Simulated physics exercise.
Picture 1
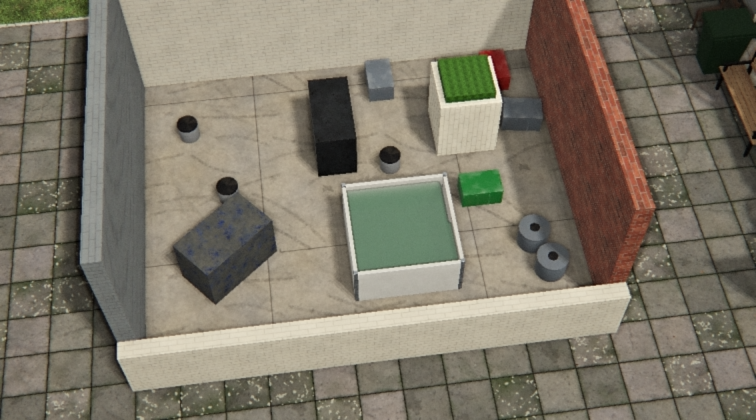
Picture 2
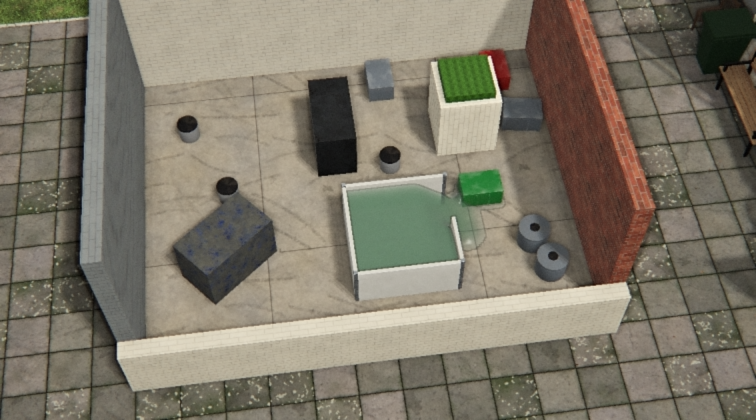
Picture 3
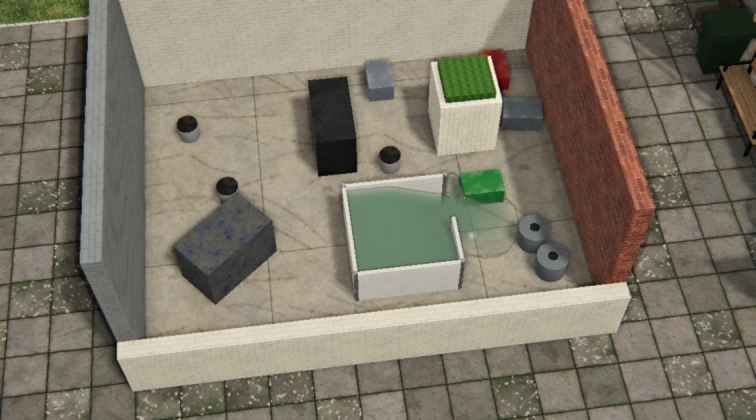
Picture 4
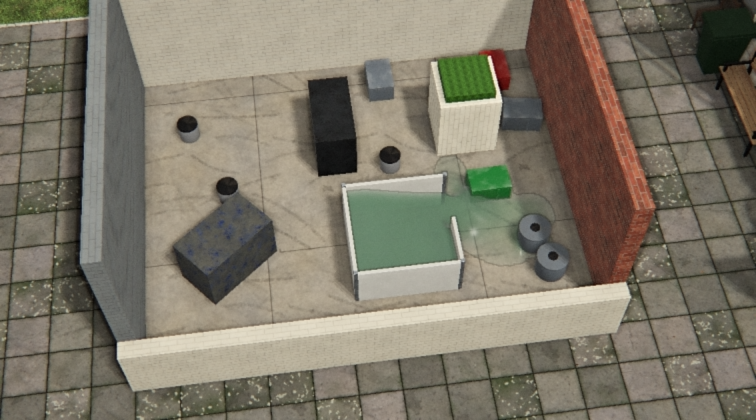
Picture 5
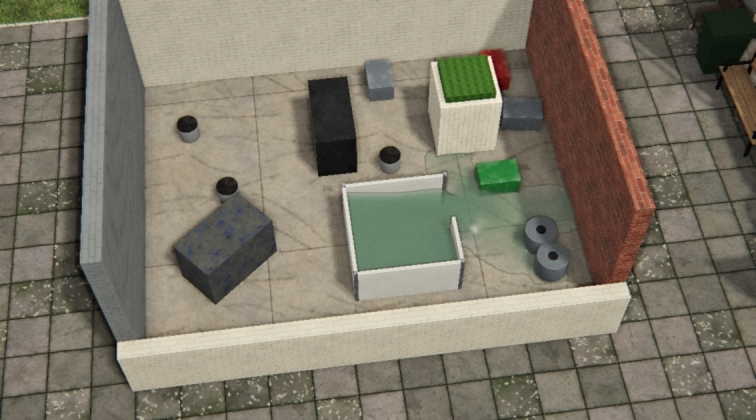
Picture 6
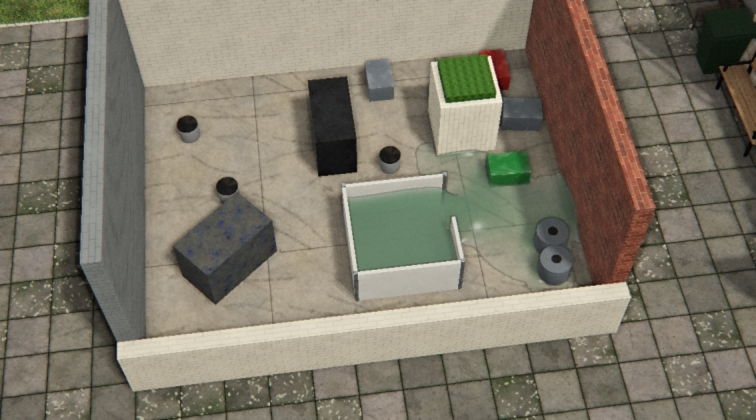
A walled back court with a pale, flat floor is seen from above by a still camera. A white-walled tank of green water stands near the centre, with dark blocks and small pails to its left and behind, a green crate and two grey ones like drums to its right. The tank's right panel gives way, water spreads rightward across the floor, and it pushes the green crate, then the grey drums, a short way right.
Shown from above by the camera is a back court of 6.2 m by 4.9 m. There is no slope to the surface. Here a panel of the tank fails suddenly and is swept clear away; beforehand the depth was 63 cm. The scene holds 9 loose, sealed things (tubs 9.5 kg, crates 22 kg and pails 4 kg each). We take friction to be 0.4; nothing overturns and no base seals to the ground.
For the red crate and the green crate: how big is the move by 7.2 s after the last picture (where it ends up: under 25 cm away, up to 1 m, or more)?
Red crate - a long trip; green crate - a long trip.
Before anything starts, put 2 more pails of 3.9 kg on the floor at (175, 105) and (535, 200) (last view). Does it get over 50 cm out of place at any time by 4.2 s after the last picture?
Well, the first one is lower and the other higher.
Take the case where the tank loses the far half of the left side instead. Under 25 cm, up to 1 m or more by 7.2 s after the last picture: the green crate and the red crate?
In that situation the green crate stays about where it was, while the red crate stays about where it was.
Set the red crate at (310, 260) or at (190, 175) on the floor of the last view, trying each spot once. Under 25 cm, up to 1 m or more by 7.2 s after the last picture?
At the first spot it keeps its position; at the second it keeps its position.
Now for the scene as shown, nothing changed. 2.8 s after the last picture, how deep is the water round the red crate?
Close to 5 centimetres.
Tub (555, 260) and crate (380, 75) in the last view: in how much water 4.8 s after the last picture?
Roughly 3 and 5 cm.
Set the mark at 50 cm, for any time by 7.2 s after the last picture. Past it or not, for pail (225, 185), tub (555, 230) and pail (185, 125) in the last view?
Well, going one by one, it's not that far, too far and not that far.
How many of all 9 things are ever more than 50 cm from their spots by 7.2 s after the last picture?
I get 6.
Then, 0.9 s after the last picture the red crate is near (495, 64), 0.0 m from its start, aground; the green crate is near (522, 117), 1.4 m from its start, afloat; 3 afloat.
Then, 2.8 s after the last picture the red crate is near (427, 69), 1.1 m from its start, aground; the green crate is near (516, 70), 2.3 m from its start, afloat; 3 afloat.
Then, 4.8 s after the last picture the red crate is near (388, 100), 1.9 m from its start, aground; the green crate is near (454, 54), 2.5 m from its start, afloat; 3 afloat.
Then, 7.2 s after the last picture the red crate is near (374, 120), 2.2 m from its start, aground; the green crate is near (359, 64), 2.9 m from its start, afloat; 2 afloat.
